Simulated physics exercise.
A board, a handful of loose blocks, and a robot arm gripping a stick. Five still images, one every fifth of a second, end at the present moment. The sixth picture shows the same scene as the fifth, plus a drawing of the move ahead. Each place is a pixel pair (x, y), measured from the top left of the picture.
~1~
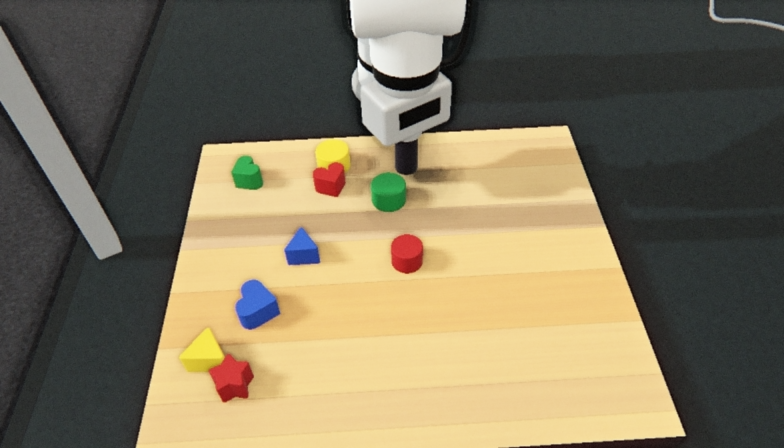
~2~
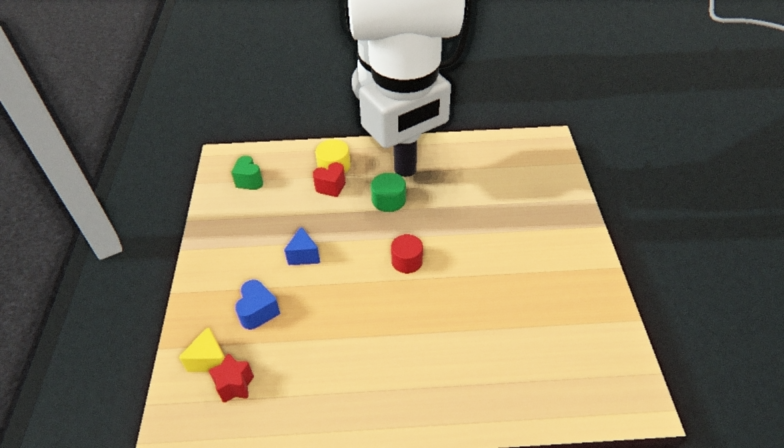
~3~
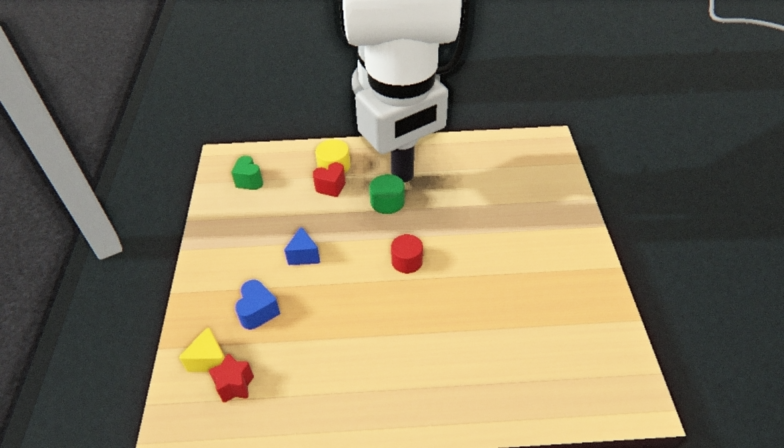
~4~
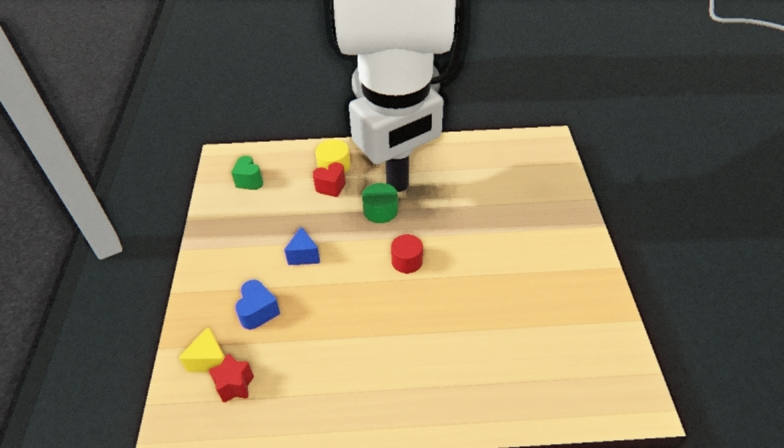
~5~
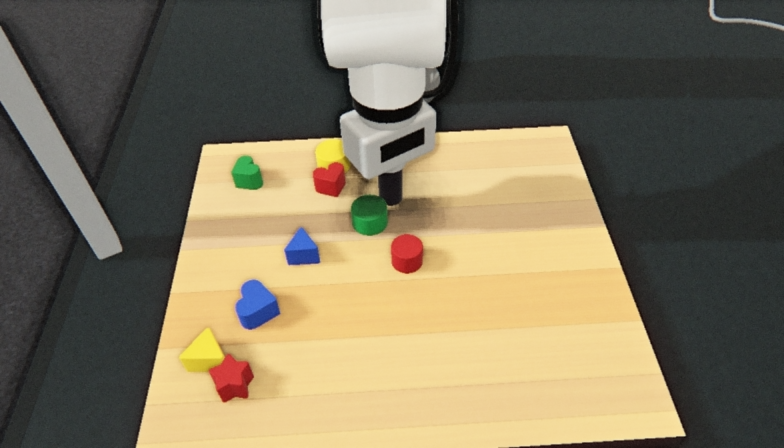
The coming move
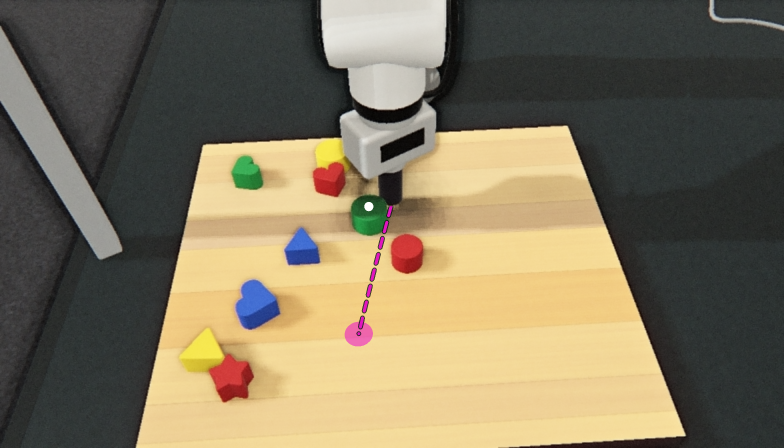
A white robot arm with a dark stick reaches over the far edge of a pale wooden board on a dark surface, seen from above at an angle by a still camera. Green, red, yellow and blue blocks, including hearts, triangles, circles and a star, sit mostly to the left and centre. After barely moving, the stick pushes the green circle a short way nearer and left.
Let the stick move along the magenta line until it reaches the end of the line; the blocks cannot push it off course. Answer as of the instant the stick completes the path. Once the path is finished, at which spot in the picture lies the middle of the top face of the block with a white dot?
Top centre: (348, 228).
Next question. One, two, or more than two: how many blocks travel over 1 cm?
Looking at the path, I think only one of the blocks ends up more than 1 cm away.
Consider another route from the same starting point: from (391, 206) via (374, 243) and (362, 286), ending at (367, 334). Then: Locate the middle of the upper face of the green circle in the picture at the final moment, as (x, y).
Most likely (338, 232).
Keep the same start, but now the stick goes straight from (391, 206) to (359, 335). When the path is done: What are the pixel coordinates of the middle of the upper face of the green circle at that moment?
It should be at about (351, 226).
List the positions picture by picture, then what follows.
The first picture shows stick's lower end (406, 168); green circle (388, 184); red circle (407, 246).
The second picture shows stick (405, 170); blocks still.
The third picture shows stick (403, 175); green circle (387, 186).
The fourth picture shows stick (398, 184); green circle (380, 195).
The fifth picture shows stick (391, 198); green circle (369, 207); red circle (407, 246).
Drawn move, in a line from (391, 206) to (359, 334); the dot is on the green circle.
What follows on the original path. One third of the way, stick (380, 237); green circle (348, 228).
Two thirds of the way, stick (369, 279); green circle (348, 228).
At the end, stick (358, 326); green circle (348, 228); red circle still.
